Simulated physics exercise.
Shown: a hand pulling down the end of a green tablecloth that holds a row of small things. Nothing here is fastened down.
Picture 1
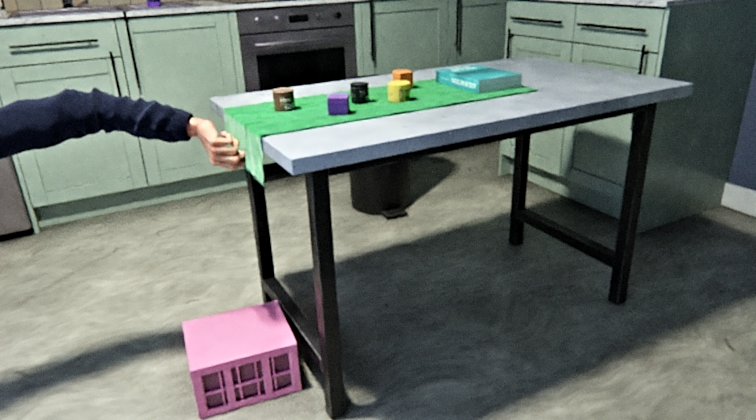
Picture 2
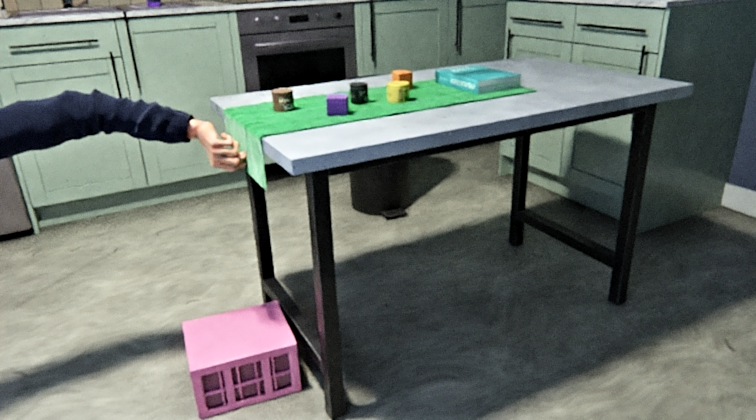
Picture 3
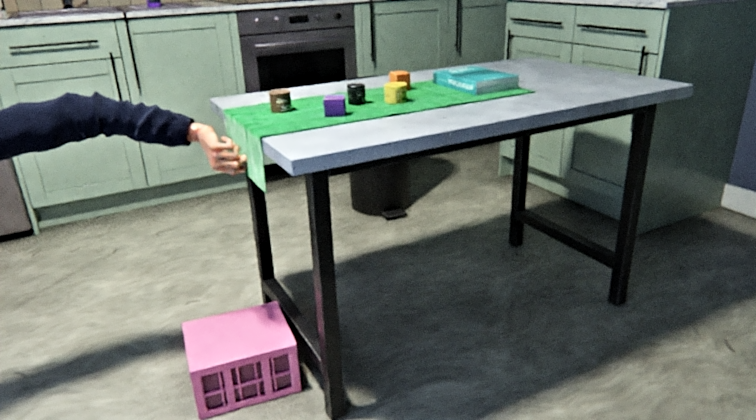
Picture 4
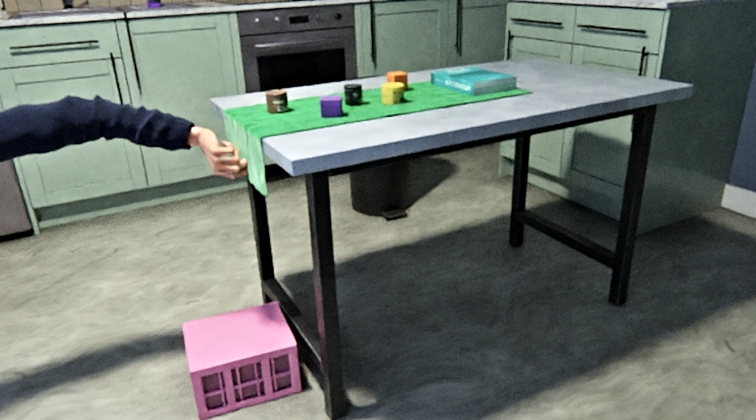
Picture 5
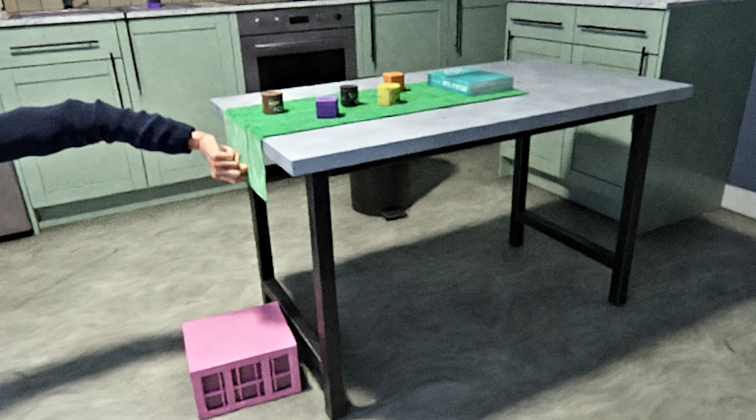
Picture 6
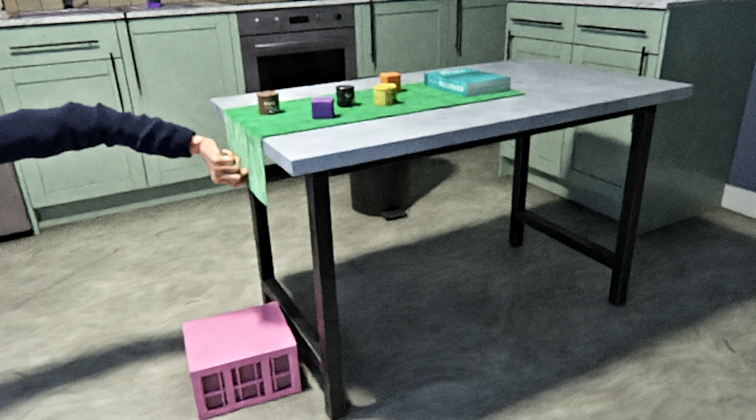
A hand in a dark sleeve slowly pulled the end of a green cloth down over the table's left edge, and the small pots and cubes on it slid slightly left, above a pink crate.
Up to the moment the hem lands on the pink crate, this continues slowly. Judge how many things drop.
You will see four of them fall.
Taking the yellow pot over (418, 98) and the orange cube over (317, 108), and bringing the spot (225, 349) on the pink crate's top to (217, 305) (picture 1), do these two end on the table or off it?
Note: Yellow pot kept on top; orange cube lost.
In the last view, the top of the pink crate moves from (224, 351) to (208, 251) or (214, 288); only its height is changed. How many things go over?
You'd get 1 and then 2.
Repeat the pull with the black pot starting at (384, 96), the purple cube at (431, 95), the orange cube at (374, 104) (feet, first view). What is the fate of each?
The black pot will end up down, the purple cube will stay where it is, and the orange cube will end up down.
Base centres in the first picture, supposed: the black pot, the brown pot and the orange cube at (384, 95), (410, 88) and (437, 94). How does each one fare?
The black pot comes down, the brown pot survives, the orange cube survives.
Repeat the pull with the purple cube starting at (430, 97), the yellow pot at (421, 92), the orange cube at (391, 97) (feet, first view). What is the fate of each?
Well, the purple cube is safe, the yellow pot is safe, and the orange cube is dislodged.
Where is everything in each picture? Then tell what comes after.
The first frame shows hem (266, 189); brown pot (283, 90); purple cube (338, 95); black pot (359, 83); yellow pot (399, 83); orange cube (403, 71); top of the crate (225, 349).
The second frame shows hem (267, 190); brown pot (282, 90).
The third frame shows hem (267, 194); purple cube (334, 97).
The fourth frame shows hem (269, 198); black pot (353, 85); top of the crate (224, 351).
The fifth frame shows hem (268, 203); yellow pot (389, 86).
The sixth frame shows hem (268, 207); brown pot (268, 93); purple cube (322, 99); black pot (345, 86); yellow pot (385, 86); orange cube (390, 74).
Soon after, hem near (252, 229); brown pot gone.
Then, hem near (256, 277); brown pot and purple cube gone.
Further on, hem on the crate; brown pot, purple cube, black pot and yellow pot gone.
At rest, hem on the crate; brown pot, purple cube, black pot and yellow pot gone. It carries off four.
